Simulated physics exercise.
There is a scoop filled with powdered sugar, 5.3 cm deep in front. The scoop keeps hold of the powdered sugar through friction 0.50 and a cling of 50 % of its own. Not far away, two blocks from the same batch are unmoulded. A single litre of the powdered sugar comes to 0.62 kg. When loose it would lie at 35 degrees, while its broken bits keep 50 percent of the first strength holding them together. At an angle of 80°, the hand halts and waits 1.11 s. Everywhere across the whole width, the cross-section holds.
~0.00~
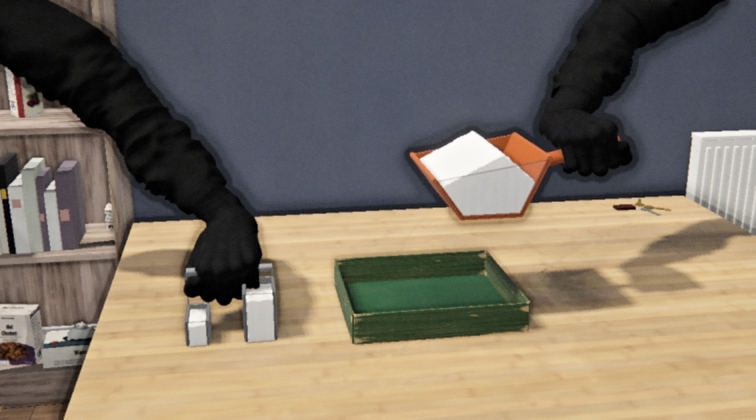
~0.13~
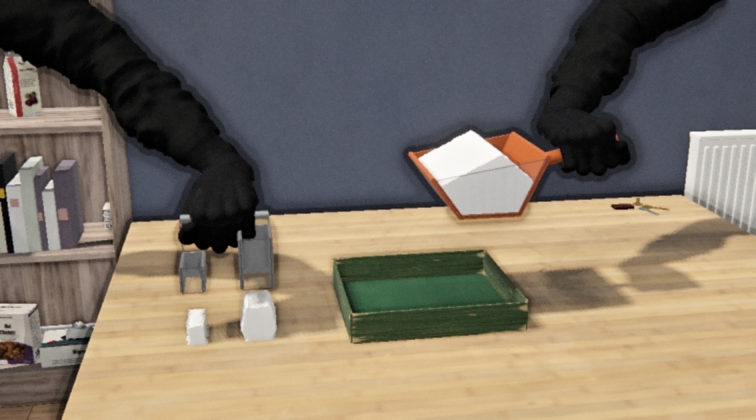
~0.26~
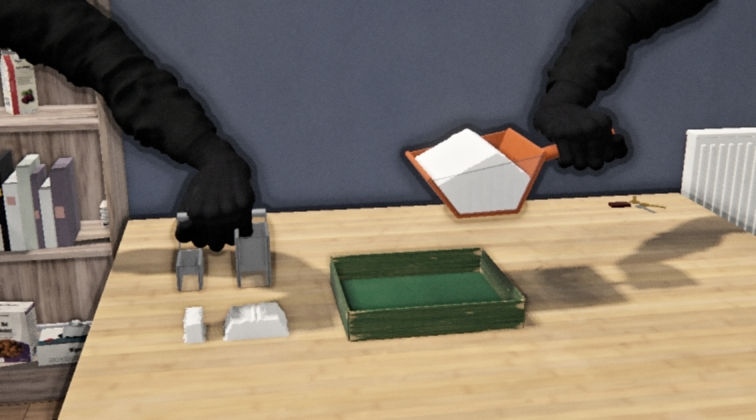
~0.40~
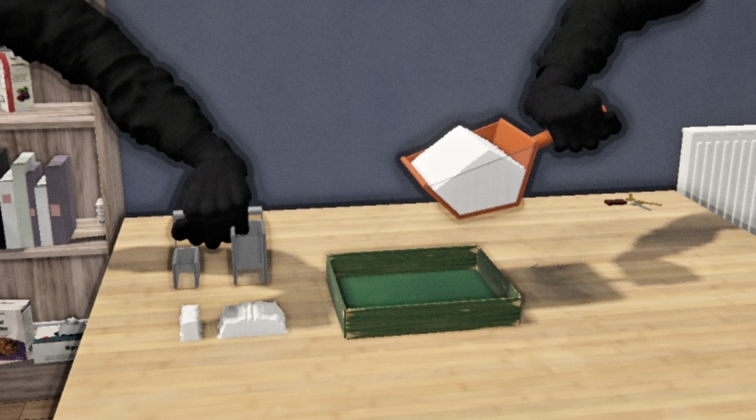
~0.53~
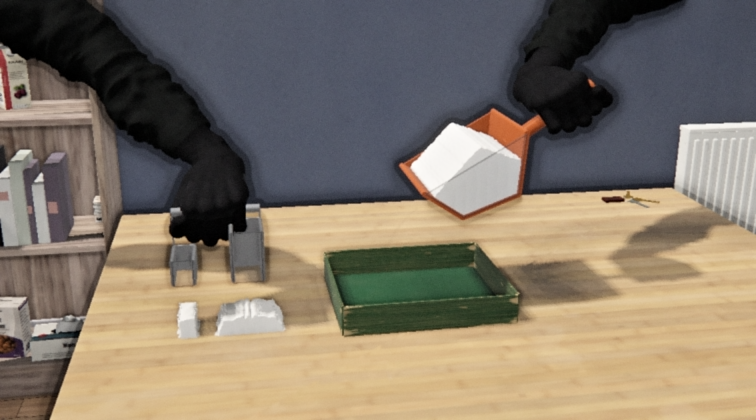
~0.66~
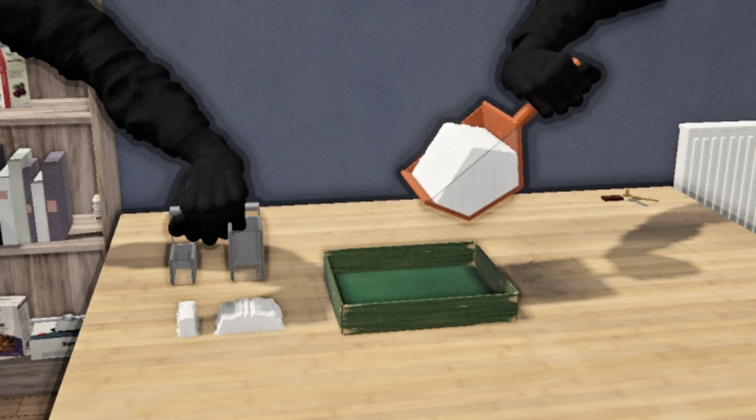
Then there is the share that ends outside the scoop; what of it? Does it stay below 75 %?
No, it goes above 75 %.
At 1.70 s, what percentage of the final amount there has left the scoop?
100 per cent.
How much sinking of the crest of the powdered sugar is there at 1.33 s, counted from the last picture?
Roughly 3.5 cm.
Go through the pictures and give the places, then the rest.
The first frame shows lip at (437, 180), tilt 0 degrees; highest point of the powdered sugar at (500, 157); test blocks 3.0 cm, 6.3 cm high (left to right).
The second frame shows lip at (436, 179), tilt 0 degrees; highest point of the powdered sugar at (498, 156); test blocks 3.0 cm, 5.3 cm high (left to right).
The third frame shows lip at (433, 179), tilt 2 degrees; highest point of the powdered sugar at (500, 153); test blocks 3.0 cm, 3.0 cm high (left to right).
The fourth frame shows lip at (428, 185), tilt 10 degrees; highest point of the powdered sugar at (491, 150); test blocks 3.0 cm, 3.0 cm high (left to right).
The fifth frame shows lip at (426, 192), tilt 20 degrees; highest point of the powdered sugar at (479, 148); test blocks 3.0 cm, 3.0 cm high (left to right).
The sixth frame shows lip at (428, 200), tilt 31 degrees; highest point of the powdered sugar at (473, 147); test blocks 3.0 cm, 3.0 cm high (left to right).
By 0.97 s, the scoop is at 54 degrees and 0 % has left it.
By 1.33 s, the scoop is at 79 degrees and 49 % has left it.
By 1.70 s, the scoop is at 80 degrees and 82 % has left it.
By 2.06 s, the scoop is at 80 degrees and 84 % has left it.
By 2.23 s, at the end, the scoop is at 80 degrees and 84 % has left it.
